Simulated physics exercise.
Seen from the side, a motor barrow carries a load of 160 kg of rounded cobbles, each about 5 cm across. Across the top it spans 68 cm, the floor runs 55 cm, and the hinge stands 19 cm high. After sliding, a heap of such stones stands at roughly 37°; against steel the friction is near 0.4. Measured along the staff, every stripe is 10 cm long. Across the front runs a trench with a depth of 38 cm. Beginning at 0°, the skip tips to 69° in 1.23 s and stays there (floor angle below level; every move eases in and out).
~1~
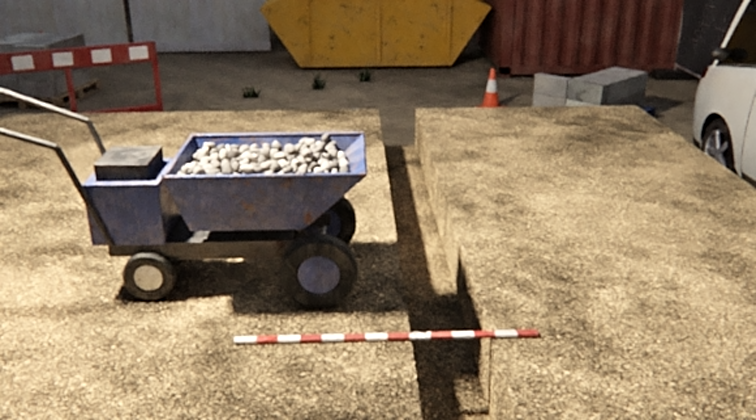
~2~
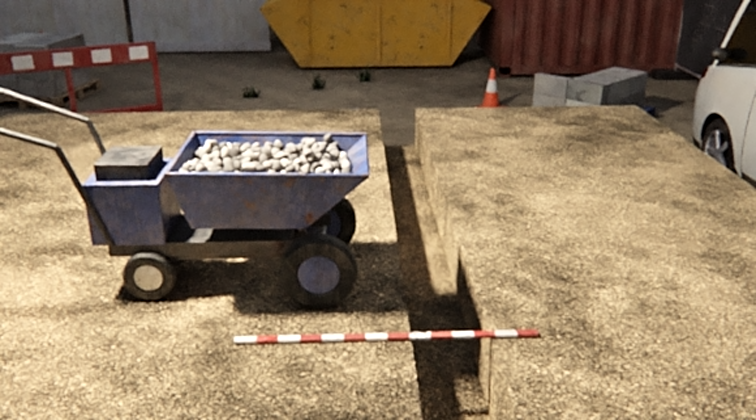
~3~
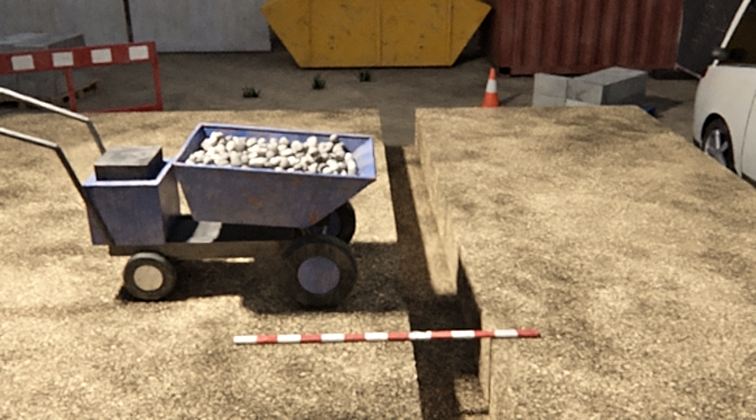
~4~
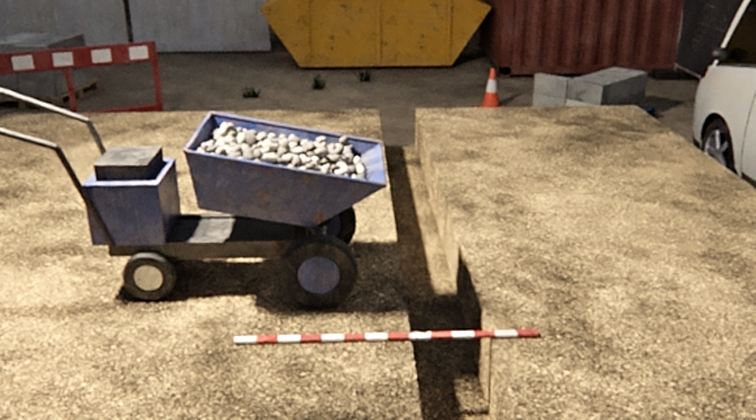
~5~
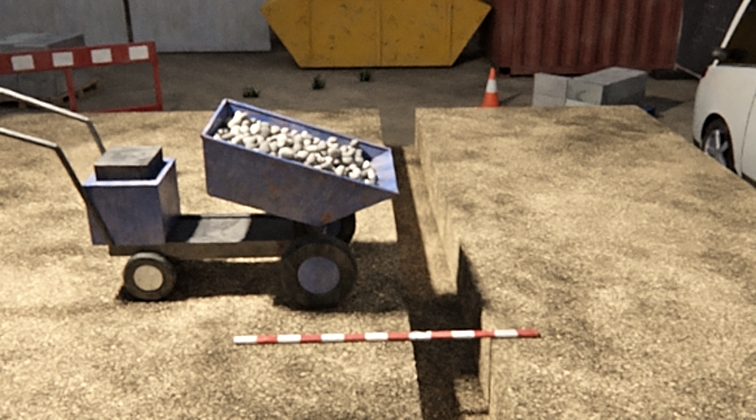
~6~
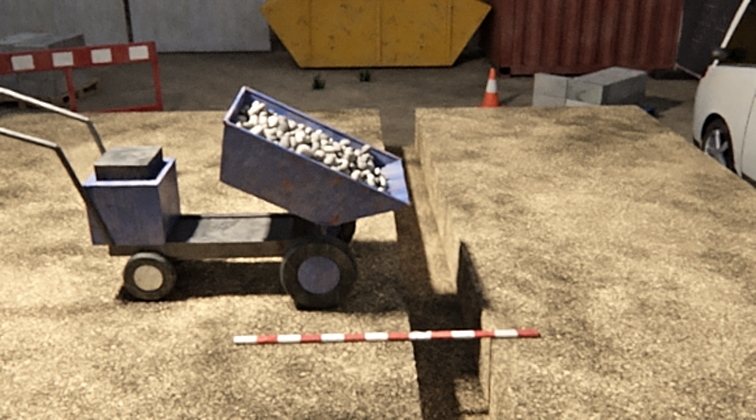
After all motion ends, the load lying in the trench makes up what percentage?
It makes up about 68 per cent.
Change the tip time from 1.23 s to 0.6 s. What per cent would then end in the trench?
Roughly 50 per cent.
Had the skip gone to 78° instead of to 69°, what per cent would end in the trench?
Near 80 per cent then.
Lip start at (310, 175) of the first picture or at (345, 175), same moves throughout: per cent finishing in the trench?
First place roughly 95%, second roughly 90%.
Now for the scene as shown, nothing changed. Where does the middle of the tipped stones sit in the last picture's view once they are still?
(455, 317).
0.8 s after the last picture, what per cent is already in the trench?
At that moment: Approx. 35 %.
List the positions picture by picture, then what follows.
The first picture shows lip at (366, 174), floor tilted 0°, highest stones at (279, 152).
The second picture shows lip at (369, 176), floor tilted 1°, highest stones at (270, 150).
In the third picture, the skip is at 5°, its lip at (376, 179); the top of the load is at (234, 145).
The fourth picture shows lip at (386, 185), floor tilted 11°, highest stones at (232, 135).
In the fifth picture, the skip is at 18°, its lip at (398, 194); the top of the load is at (236, 125).
The sixth picture shows lip at (410, 206), floor tilted 27°, highest stones at (253, 114).
Then, 0.4 s after the last picture the floor is at 58°, 99 % in the skip, 1 % in the trench; the foremost stones are at (433, 225).
Then, 0.8 s after the last picture the floor is at 69°, 51 % in the skip, 33 % in the trench, 16 % past the trench; the foremost stones are at (525, 278).
Then, 1.2 s after the last picture the floor is at 69°, 15 % in the skip, 53 % in the trench, 32 % past the trench; the foremost stones are at (611, 272).
Then, 3.1 s after the last picture the floor is at 69°, 0 % in the skip, 68 % in the trench, 32 % past the trench; the foremost stones are at (661, 261).
